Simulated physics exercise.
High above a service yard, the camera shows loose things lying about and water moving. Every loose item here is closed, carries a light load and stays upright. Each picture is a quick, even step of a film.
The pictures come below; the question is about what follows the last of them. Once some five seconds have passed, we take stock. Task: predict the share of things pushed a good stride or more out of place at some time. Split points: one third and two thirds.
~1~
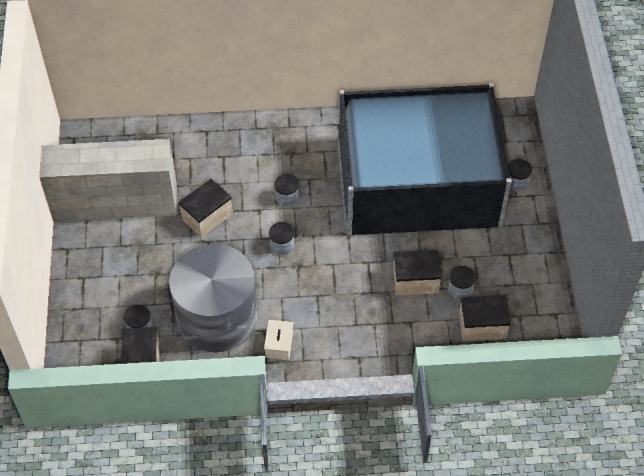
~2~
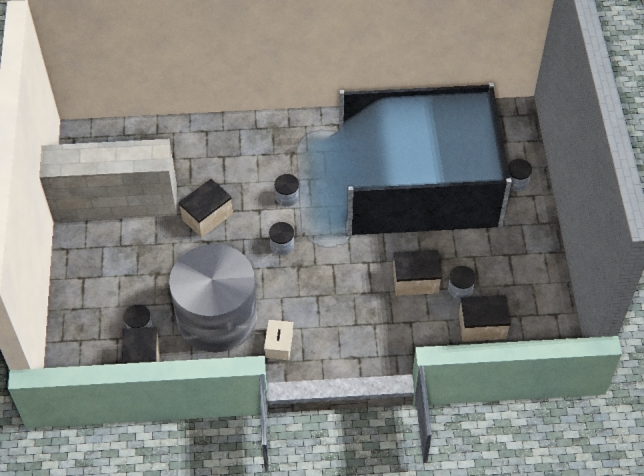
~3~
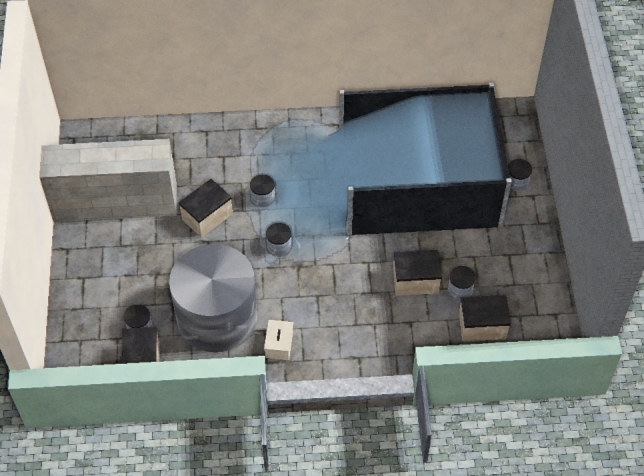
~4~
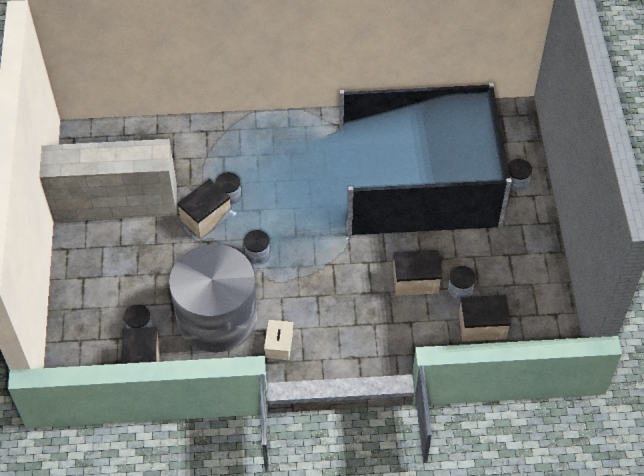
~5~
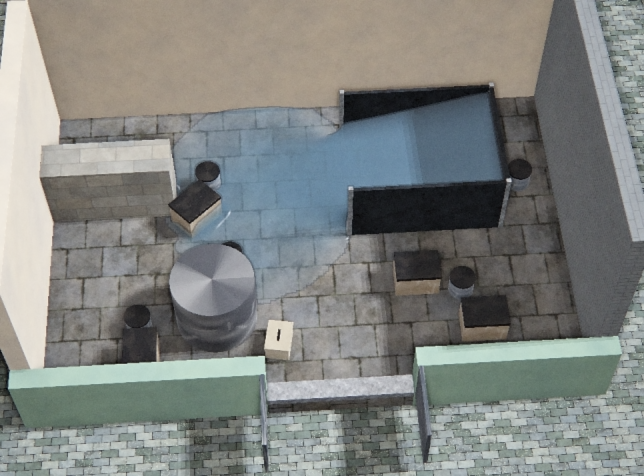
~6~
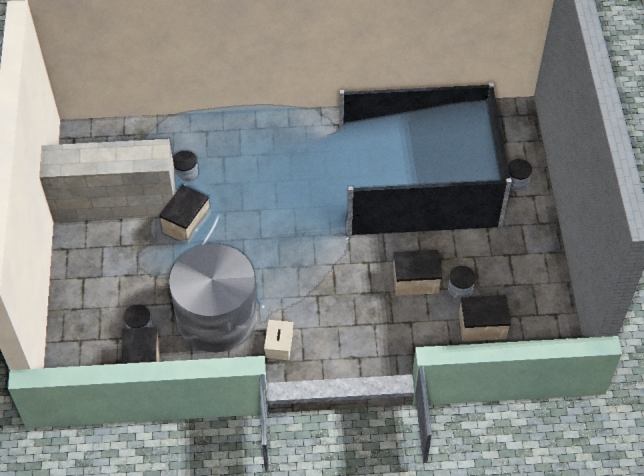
Band: Between the two split points.
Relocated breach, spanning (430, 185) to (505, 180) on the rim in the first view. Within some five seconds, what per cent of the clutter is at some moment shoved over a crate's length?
About 90 per cent.
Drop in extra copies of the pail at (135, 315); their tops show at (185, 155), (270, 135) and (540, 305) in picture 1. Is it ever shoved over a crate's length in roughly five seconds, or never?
In turn: Moved that far, swept aside, under that.
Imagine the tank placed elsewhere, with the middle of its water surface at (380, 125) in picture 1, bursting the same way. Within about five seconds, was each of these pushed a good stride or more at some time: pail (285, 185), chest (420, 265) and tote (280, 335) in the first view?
Result per object - went far, stayed close, went far.
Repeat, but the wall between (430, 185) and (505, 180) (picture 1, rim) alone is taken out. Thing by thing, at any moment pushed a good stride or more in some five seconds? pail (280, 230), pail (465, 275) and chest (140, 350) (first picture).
Lab note - in sequence: Made it that far; made it that far; made it that far.
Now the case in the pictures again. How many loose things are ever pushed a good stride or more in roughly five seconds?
6.
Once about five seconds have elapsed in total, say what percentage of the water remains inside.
Roughly 96 in a hundred.
A moment on, 3 of 10 are well off their spots; 2 afloat.
Next, 4 of 10 are well off their spots; 4 afloat.
Later, 4 of 10 are well off their spots; 5 afloat.
In the end, 6 of 10 are well off their spots, and 6 have been at some point; 5 afloat.
